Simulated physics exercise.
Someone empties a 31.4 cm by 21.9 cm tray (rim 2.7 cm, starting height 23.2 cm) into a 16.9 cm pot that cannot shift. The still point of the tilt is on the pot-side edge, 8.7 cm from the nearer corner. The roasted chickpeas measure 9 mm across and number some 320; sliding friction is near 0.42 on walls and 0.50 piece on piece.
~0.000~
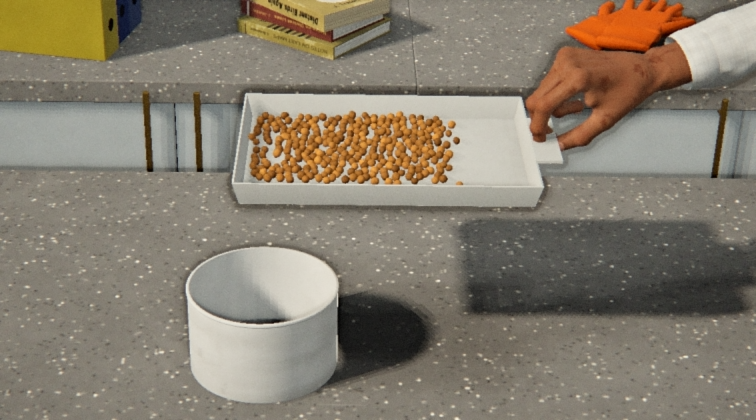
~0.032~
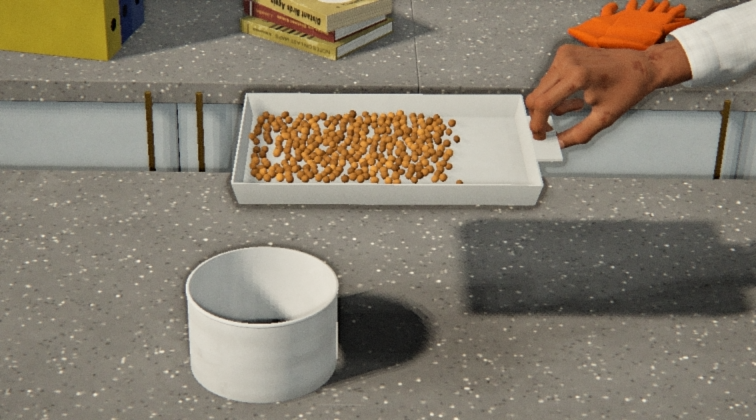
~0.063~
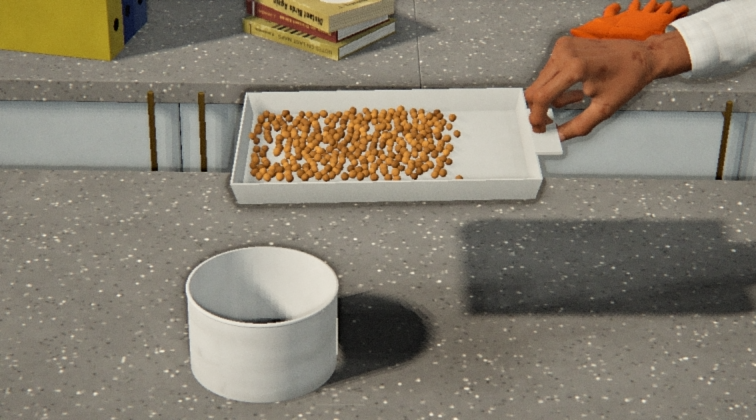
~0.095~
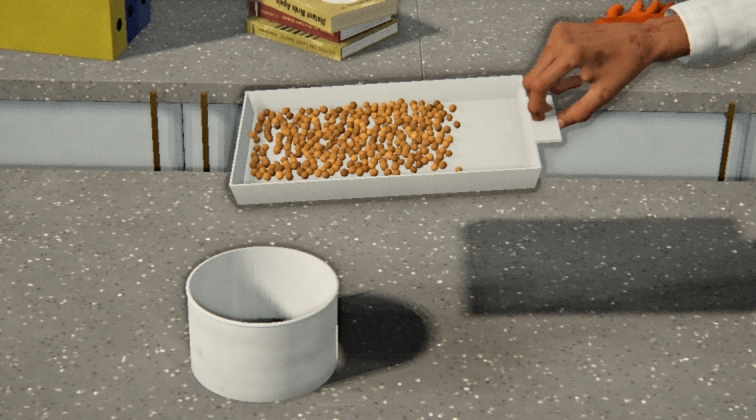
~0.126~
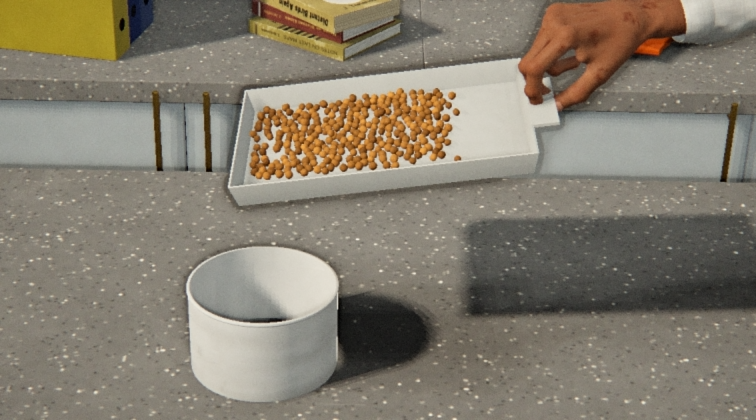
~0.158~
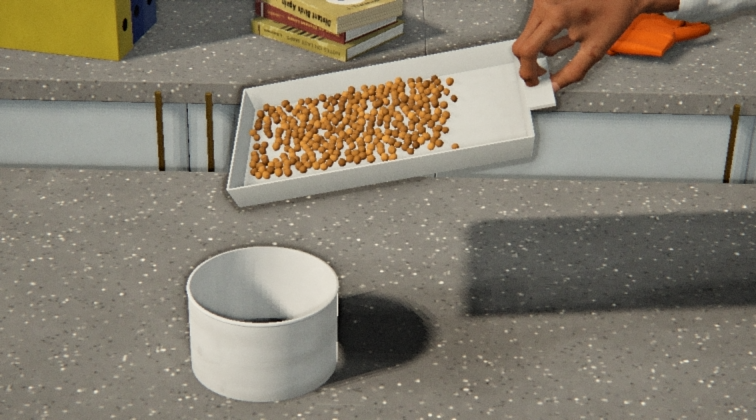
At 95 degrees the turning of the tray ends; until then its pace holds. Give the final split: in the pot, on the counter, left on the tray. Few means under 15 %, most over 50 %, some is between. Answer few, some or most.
In the pot: Some; on the counter: Most; left on the tray: Few.
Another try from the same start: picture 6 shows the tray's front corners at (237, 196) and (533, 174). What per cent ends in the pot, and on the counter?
Pot 80, counter 20.
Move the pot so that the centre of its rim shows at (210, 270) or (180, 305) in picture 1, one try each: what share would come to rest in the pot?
Some 70 and 80 per cent.
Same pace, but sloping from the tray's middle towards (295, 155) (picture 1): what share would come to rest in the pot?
About 10 per cent.
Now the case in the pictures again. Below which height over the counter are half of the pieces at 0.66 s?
Roughly 26 cm.
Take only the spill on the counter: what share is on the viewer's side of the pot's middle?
Some 60 per cent.
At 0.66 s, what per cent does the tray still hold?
Roughly 95 per cent.
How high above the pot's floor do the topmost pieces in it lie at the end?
Roughly 2.0 cm.
After 0.46 s, tilt 54 degrees; the tray holds 100 %, the pot 0 %.
After 0.66 s, tilt 81 degrees; the tray holds 95 %, the pot 0 %.
After 0.97 s, tilt 95 degrees; the tray holds 10 %, the pot 15 %.
At rest (1.8 s), pot 35 %, counter 65 %, tray 0 %.
